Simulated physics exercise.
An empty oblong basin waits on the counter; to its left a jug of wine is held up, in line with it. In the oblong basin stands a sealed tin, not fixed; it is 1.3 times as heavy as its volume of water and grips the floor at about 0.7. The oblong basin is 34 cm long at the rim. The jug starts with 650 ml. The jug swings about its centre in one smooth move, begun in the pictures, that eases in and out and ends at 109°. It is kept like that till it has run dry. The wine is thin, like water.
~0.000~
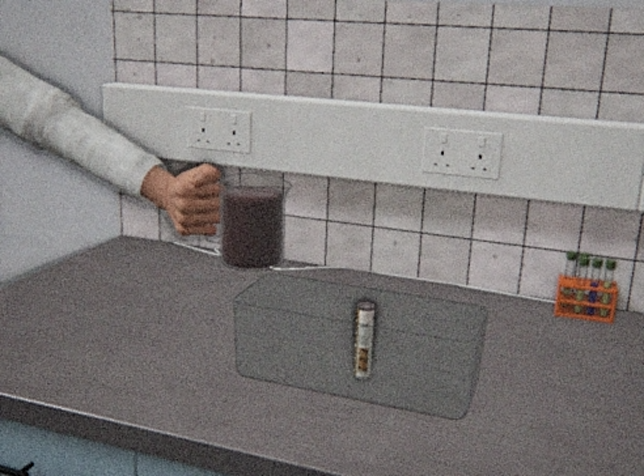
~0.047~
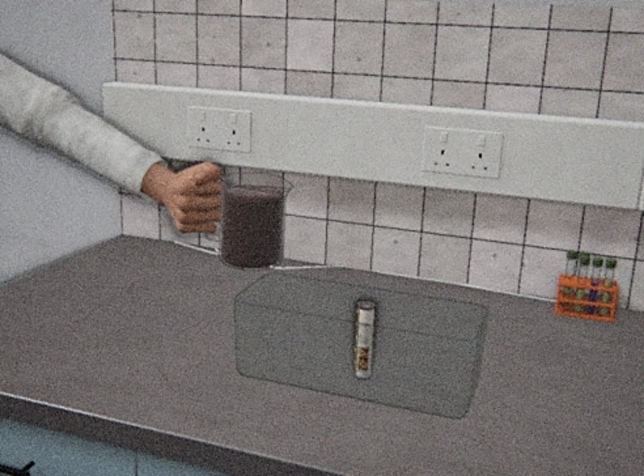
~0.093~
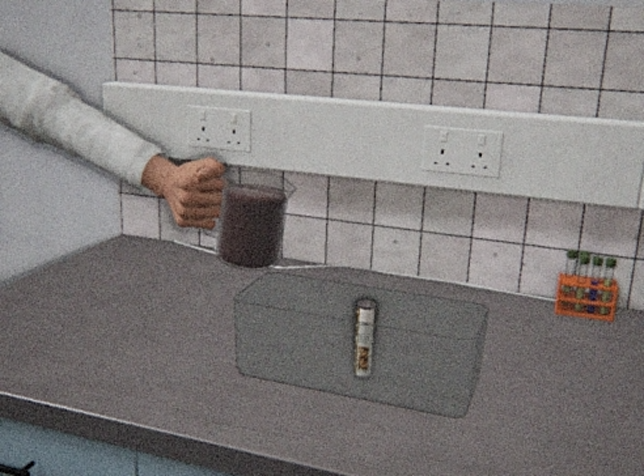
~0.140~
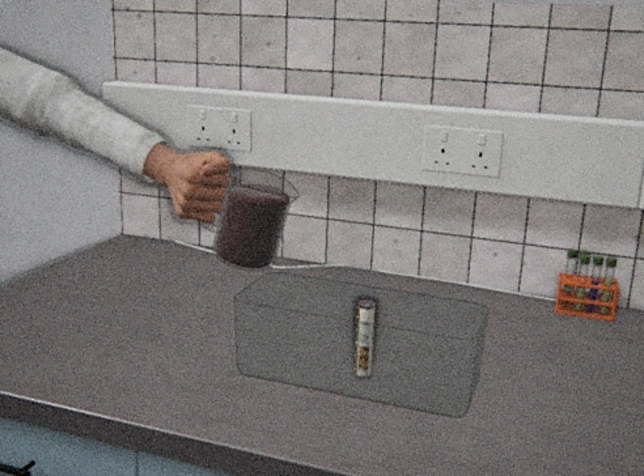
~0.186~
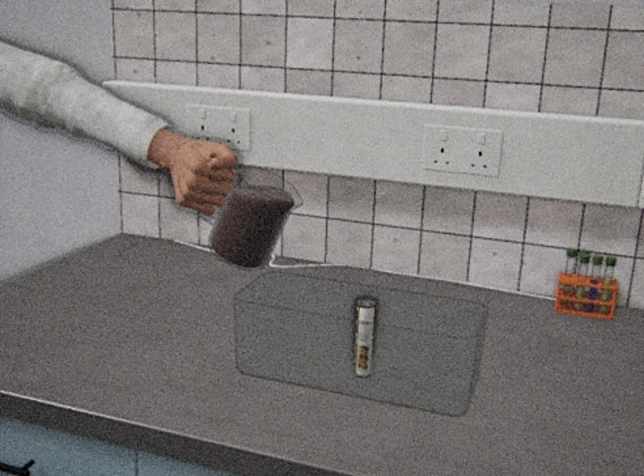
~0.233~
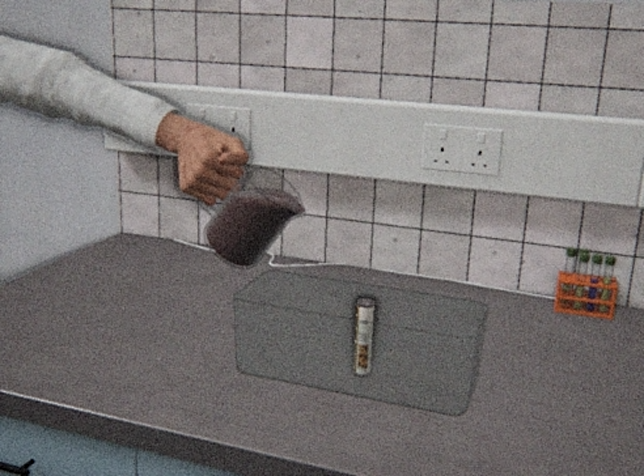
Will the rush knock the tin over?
The tin keeps standing.
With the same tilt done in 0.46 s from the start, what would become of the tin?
The tin remains upright.
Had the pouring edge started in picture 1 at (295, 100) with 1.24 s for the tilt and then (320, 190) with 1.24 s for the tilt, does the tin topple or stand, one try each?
First it goes over; then it goes over.
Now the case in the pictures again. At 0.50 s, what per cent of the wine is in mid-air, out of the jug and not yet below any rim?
Near 18 in a hundred.
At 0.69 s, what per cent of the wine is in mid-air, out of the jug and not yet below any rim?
Some 10 per cent.
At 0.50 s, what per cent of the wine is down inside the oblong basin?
Near 22 in a hundred.
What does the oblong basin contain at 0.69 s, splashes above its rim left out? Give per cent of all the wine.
Some 74 per cent.
Then, 0.50 s in, the tilt is 100° and 60 per cent is still to pour; the tin stands where it began.
Then, 0.69 s in, the tilt is 109° and 16 per cent is still to pour; the tin stands where it began.
Then, 0.89 s in, the tilt is 109° and 2 per cent is still to pour; the tin stands where it began.
Then, 1.11 s in, the tilt is 109° and 0 per cent is still to pour; the tin stands where it began.
Finally, the tin stands where it began.
